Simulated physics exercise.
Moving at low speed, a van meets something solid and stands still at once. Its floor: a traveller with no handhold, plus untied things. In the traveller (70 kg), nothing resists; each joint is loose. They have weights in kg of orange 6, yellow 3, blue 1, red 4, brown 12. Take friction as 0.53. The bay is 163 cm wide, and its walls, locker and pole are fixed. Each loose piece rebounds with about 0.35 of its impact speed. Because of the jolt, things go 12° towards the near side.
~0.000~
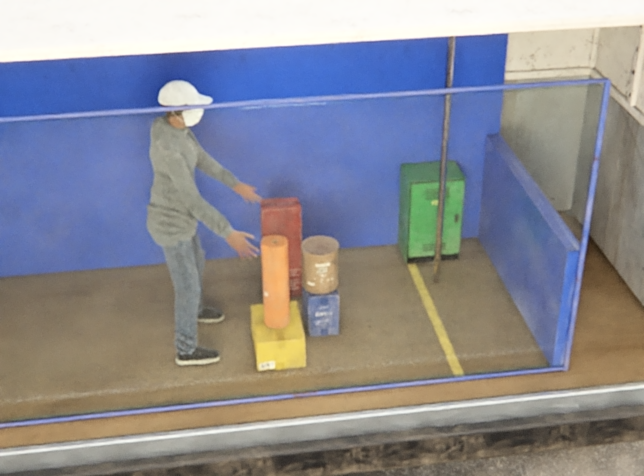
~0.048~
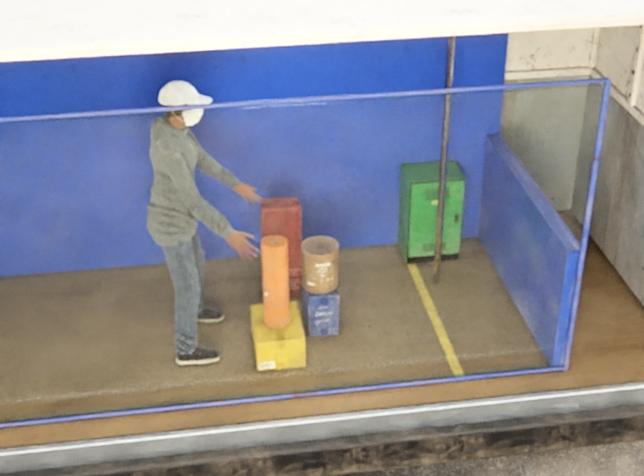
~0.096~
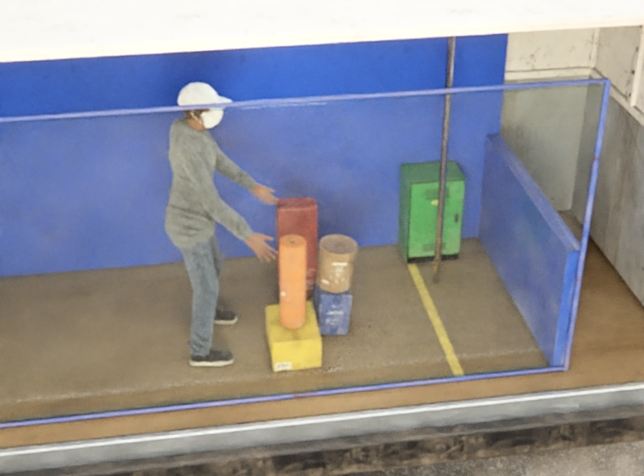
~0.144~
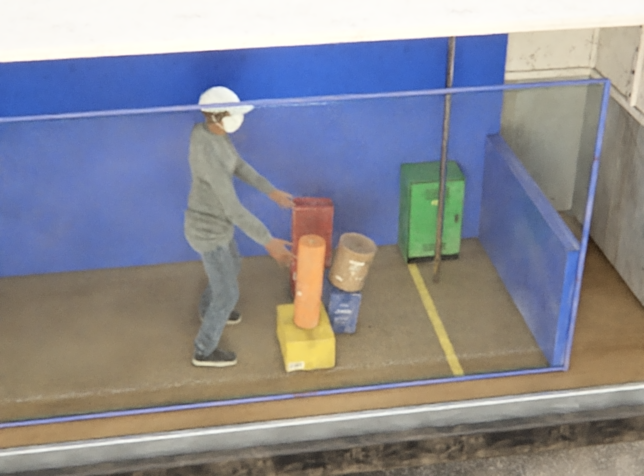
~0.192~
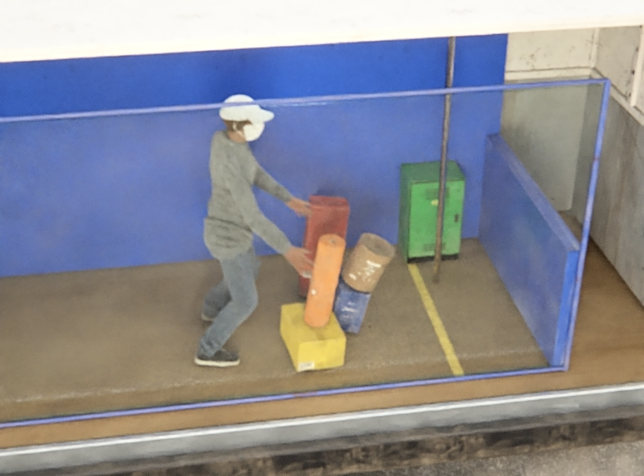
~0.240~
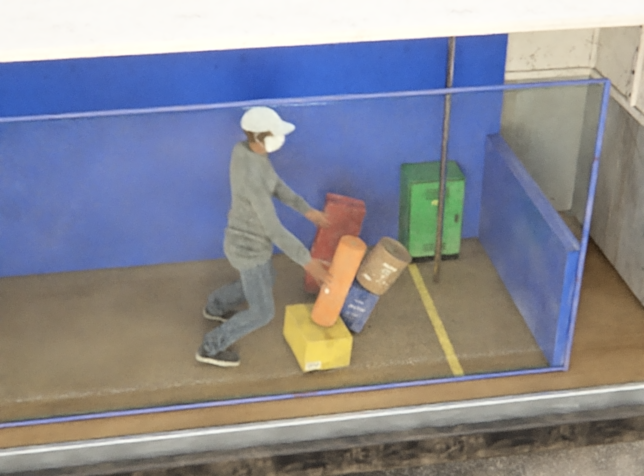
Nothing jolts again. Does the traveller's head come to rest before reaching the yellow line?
No, it goes over the yellow line.
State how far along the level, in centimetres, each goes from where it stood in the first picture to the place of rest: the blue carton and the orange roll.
Distances - blue carton 50, orange roll 110.
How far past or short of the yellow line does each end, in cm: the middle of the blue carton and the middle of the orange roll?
So the blue carton stops 30 cm short, while the orange roll stops 0 cm short.
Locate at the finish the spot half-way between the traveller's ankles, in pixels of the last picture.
Somewhere close to (263, 314).
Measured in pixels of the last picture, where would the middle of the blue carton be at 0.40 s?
It would be at about (379, 304) then.
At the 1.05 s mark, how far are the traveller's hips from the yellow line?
Measured short of the mark: Approx. 45 cm.
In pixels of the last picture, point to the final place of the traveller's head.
(464, 320).
After 0.40 s the traveller's head is 75 cm short of the yellow line, near (327, 193) in the last picture's view; the blue carton 38 cm short of the yellow line, tilted 75°.
After 0.65 s the traveller's head is 1 cm past the yellow line, near (454, 275) in the last picture's view; the blue carton 29 cm short of the yellow line, tilted 90°.
After 1.05 s the traveller's head is 14 cm past the yellow line, near (464, 310) in the last picture's view; the blue carton 24 cm short of the yellow line, tilted 90°.
Final state at 3.3 s, yellow carton stops short of the yellow line; blue carton stops short of the yellow line; red tall box stops short of the yellow line; brown bucket crosses the yellow line; traveller's hips stop short of the yellow line; traveller's head crosses the yellow line.
